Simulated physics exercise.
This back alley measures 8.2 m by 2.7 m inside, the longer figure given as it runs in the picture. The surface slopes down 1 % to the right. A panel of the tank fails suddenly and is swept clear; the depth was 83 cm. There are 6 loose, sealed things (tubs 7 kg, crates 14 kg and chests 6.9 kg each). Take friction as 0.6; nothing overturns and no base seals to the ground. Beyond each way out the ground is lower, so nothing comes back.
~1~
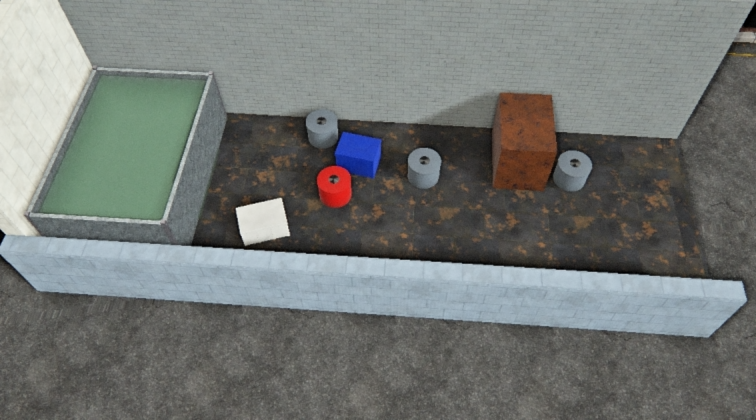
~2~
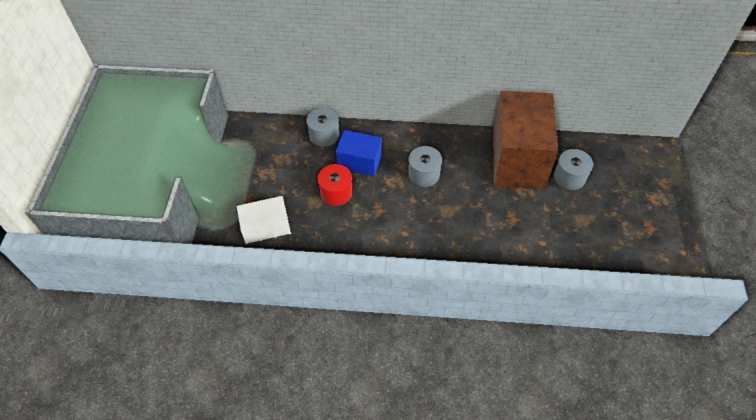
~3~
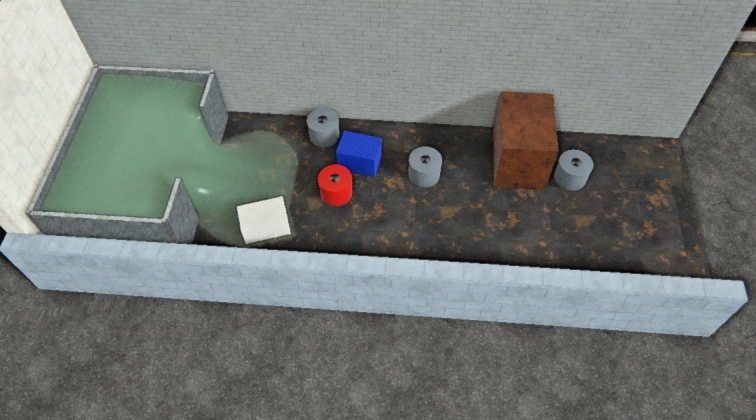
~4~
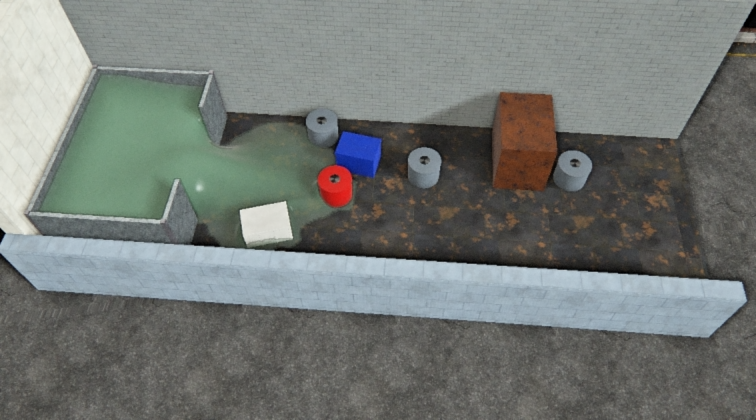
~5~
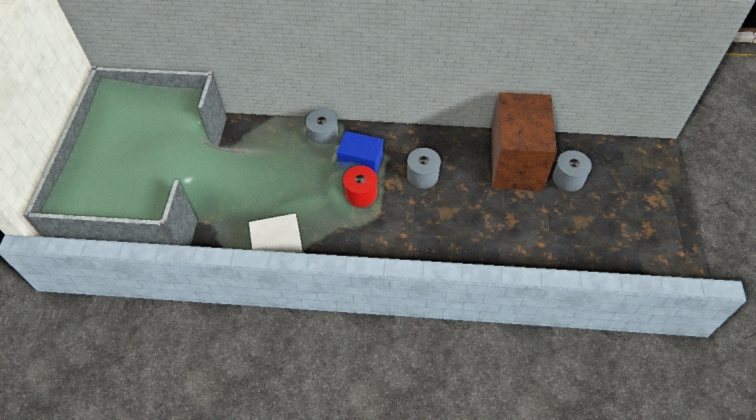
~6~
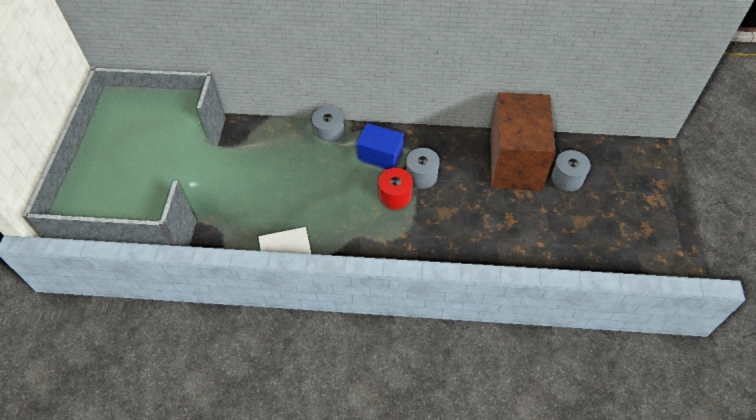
Green water burst through the right side of a tank in a walled alley and spread rightward across the dark ground, nudging a white block, then pushing a red tub and a blue chest along.
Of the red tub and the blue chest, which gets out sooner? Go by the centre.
First out is the red one.
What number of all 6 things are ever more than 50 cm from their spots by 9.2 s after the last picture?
That makes 5.
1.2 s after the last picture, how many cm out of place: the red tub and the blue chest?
Roughly 450 and 150 cm by then.
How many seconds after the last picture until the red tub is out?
At about 1.5 s.
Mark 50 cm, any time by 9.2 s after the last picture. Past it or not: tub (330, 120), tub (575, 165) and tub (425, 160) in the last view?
In turn: More, under, more.
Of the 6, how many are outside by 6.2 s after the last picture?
By then 4.
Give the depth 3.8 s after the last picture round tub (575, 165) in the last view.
About 1 cm.
Then, 1.2 s after the last picture the red tub is near (699, 254), 4.7 m from its start, aground; the blue chest is near (477, 111), 1.7 m from its start, afloat; 0 of 6 are out; 4 afloat.
Then, 3.8 s after the last picture the red tub has gone out (1.3 s after the last picture); the blue chest is near (471, 115), 1.6 m from its start, afloat; 3 of 6 are out; 2 afloat.
Then, 6.2 s after the last picture the red tub has gone out (1.3 s after the last picture); the blue chest is near (451, 132), 1.3 m from its start, afloat; 4 of 6 are out; 1 afloat.
Then, 9.2 s after the last picture the red tub has gone out (1.3 s after the last picture); the blue chest is near (451, 121), 1.4 m from its start, afloat; 4 of 6 are out; 1 afloat.
